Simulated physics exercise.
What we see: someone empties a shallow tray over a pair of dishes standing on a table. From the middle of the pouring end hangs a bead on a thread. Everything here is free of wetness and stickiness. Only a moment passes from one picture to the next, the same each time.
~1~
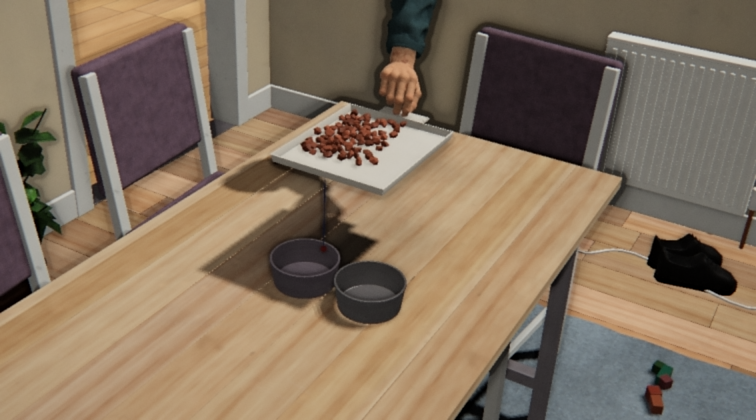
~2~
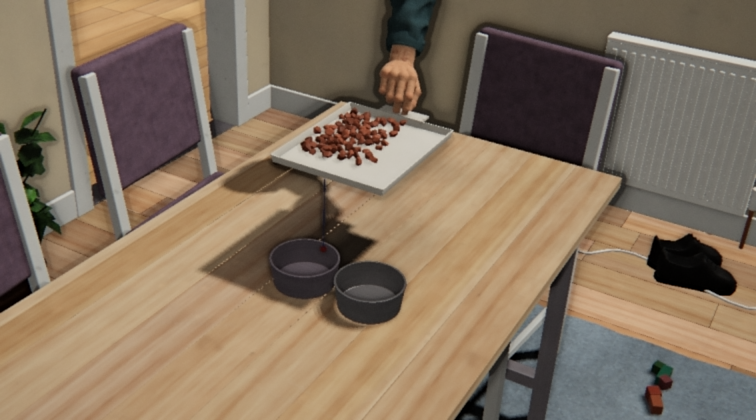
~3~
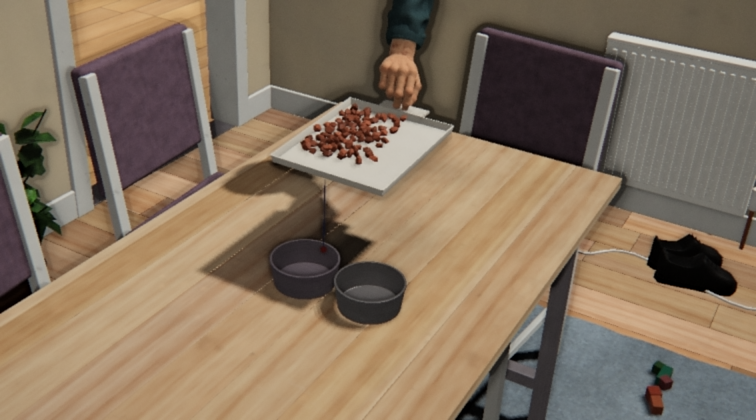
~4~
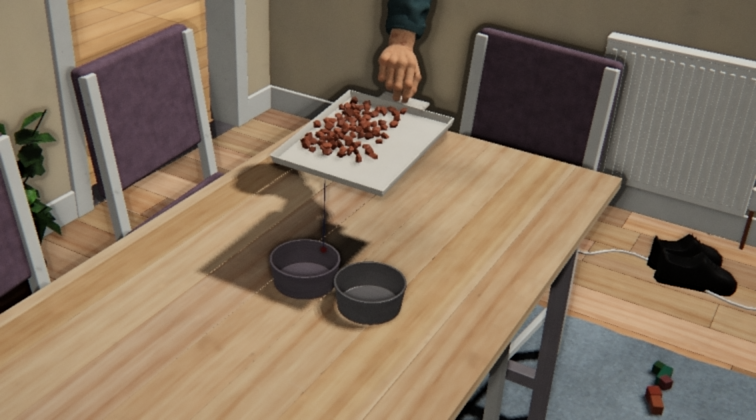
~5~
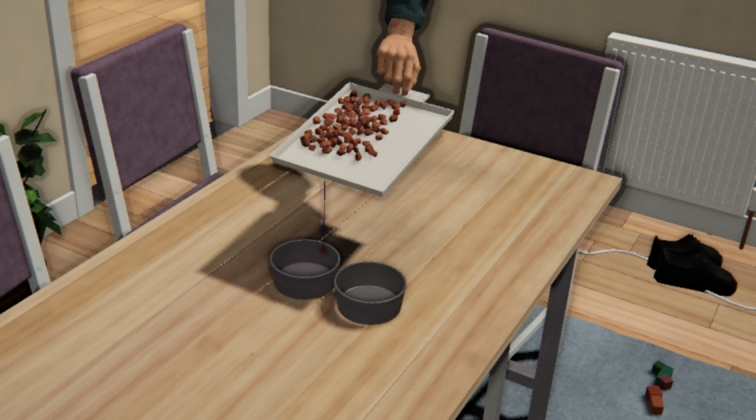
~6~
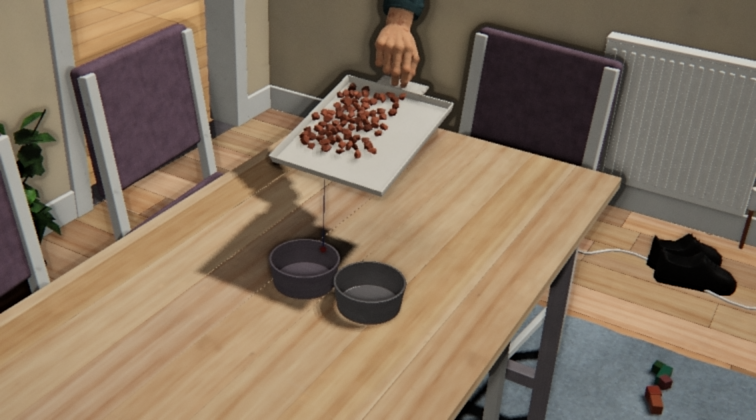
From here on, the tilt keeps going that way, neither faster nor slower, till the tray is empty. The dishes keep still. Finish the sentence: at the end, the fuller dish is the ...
At the end, the fuller dish is the left-hand one.
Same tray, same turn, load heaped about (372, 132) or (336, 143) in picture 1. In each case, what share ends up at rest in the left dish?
About 40 %, then about 30 %.
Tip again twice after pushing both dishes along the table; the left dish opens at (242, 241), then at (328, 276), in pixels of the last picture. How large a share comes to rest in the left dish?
Roughly 0% the first time and 50% the second time.
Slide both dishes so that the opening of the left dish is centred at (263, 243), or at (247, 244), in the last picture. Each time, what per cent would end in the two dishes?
You'd see around 50 per cent and then around 70 per cent.
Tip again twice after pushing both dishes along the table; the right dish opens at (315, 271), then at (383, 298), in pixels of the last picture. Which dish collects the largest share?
At the first spot the right-side one comes out ahead, at the second spot the left-side one.
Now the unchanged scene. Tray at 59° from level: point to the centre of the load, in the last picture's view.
Close to (318, 162).
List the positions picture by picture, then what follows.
Corners of the pouring end at (273, 154) and (383, 188), level; middle of the load at (346, 135), bits of crushed brick; left dish at (286, 283); right dish at (352, 308); bead on its thread at (324, 249), in the first picture.
Corners of the pouring end at (273, 154) and (382, 188), level; middle of the load at (346, 135), in the second picture.
Corners of the pouring end at (273, 154) and (382, 189), tipped barely, level across its low end; middle of the load at (346, 132), in the third picture.
Corners of the pouring end at (273, 155) and (382, 189), tipped a little, level across its low end; middle of the load at (346, 128), in the fourth picture.
Corners of the pouring end at (272, 155) and (382, 190), tipped a little, level across its low end; middle of the load at (345, 124), in the fifth picture.
Corners of the pouring end at (272, 155) and (381, 190), tipped a little, level across its low end; middle of the load at (345, 119); left dish at (286, 283); right dish at (352, 309), in the sixth picture.
Soon after the last picture, tray tipped steeply; nearly all on the tray; a small part in the air.
A little later, tray tipped right over; about a third on the tray; a small part in the right dish; a small part in the left dish; about a quarter outside both; about a quarter in the air.
Later still, tray tipped past a quarter turn; about a quarter in the right dish; about a third in the left dish; about half outside both.
At rest, tray tipped past a quarter turn; about a quarter in the right dish; about a third in the left dish; about half outside both.
